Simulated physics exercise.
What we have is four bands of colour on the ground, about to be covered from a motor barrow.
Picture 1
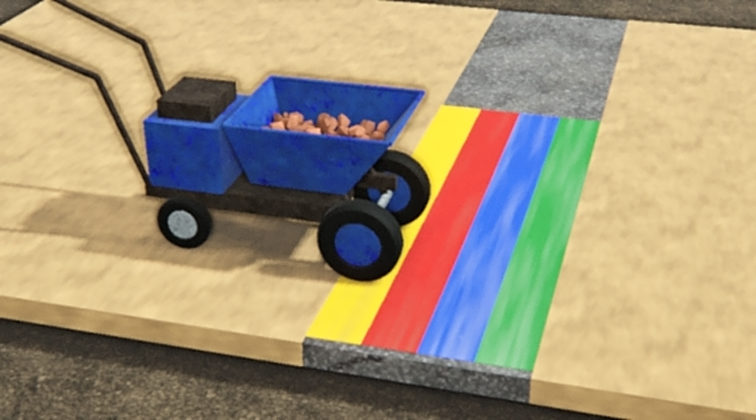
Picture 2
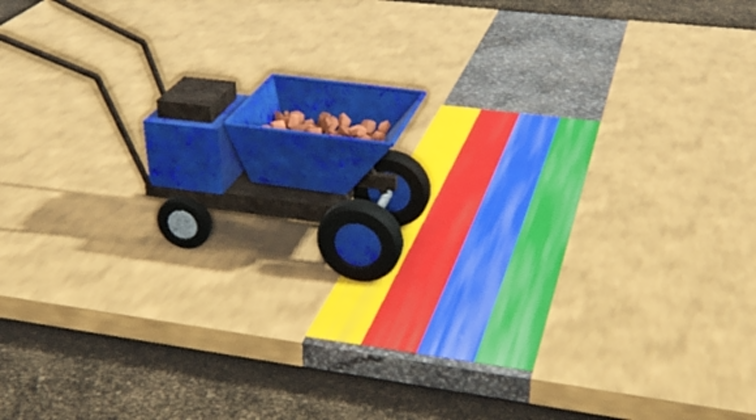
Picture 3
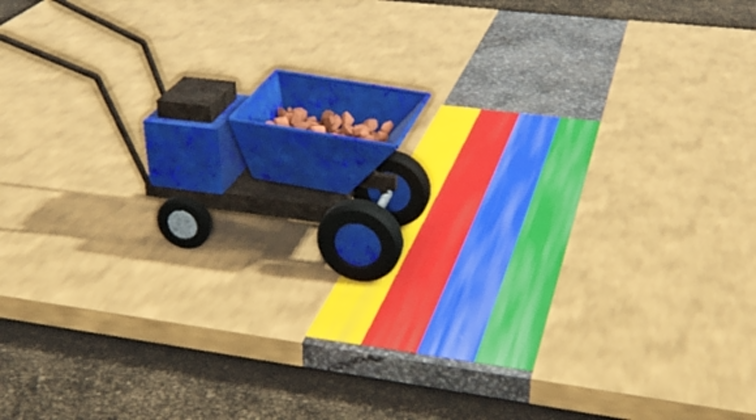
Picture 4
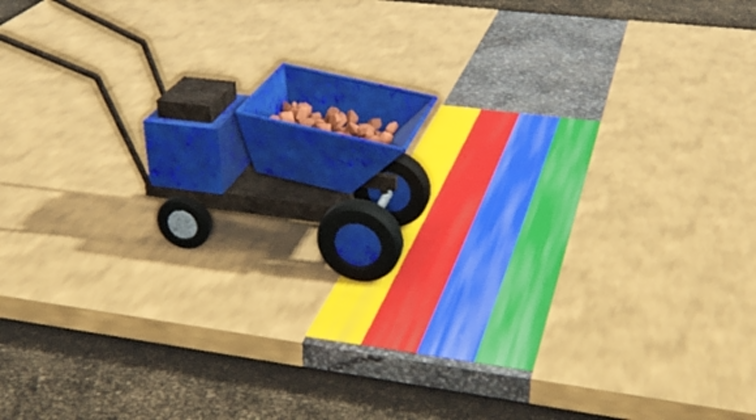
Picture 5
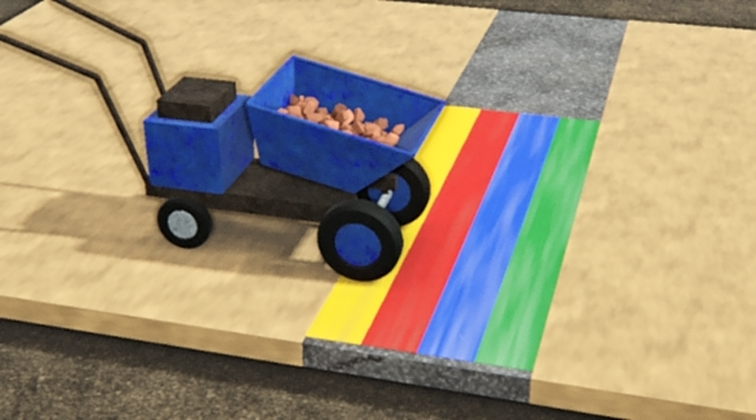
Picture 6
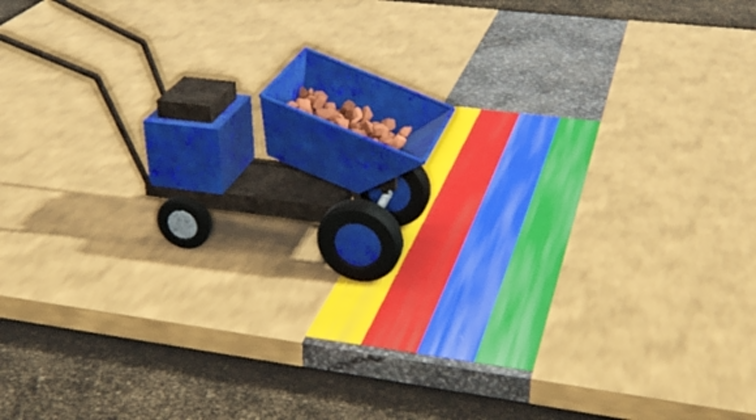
A blue motor barrow with black handles, its skip holding reddish-brown lumps of rubble, stands left of centre on a pale sandy surface, seen from above and to one side. Just right of its front wheels, yellow, red, blue and green bands lie side by side across a grey strip. The skip starts level, then its rear rises steadily and it tilts clearly rightward, while wheels and camera stay still.
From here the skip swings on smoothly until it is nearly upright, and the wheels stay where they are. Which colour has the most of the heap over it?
Most lies over the green band.
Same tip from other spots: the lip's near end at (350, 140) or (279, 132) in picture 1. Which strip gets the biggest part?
One: The blue strip. Two: The red strip.
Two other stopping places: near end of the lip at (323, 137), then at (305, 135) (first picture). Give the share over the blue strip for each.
First some 40, then 30 per cent.
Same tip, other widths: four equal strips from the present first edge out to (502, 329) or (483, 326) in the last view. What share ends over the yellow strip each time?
In turn 0 and 0 in a hundred.
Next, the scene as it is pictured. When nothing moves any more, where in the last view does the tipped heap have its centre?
Near (525, 264).
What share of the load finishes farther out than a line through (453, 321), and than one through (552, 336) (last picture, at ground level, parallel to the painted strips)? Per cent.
Roughly 100 per cent, and 20 per cent.
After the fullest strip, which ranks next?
It is the strip in blue.
Shortly afterwards, skip tipped steeply; the whole lot in the skip.
Next, skip tipped right over; all but a few in the skip; only a few over the blue strip; only a few over the green strip.
Some moments later, skip tipped right over; a little in the skip; near a quarter over the blue strip; near half over the green strip; near a quarter off the paint.
In the end, skip tipped right over; only a few in the skip; none at all over the yellow strip; none at all over the red strip; near a quarter over the blue strip; near half over the green strip; near a quarter off the paint.
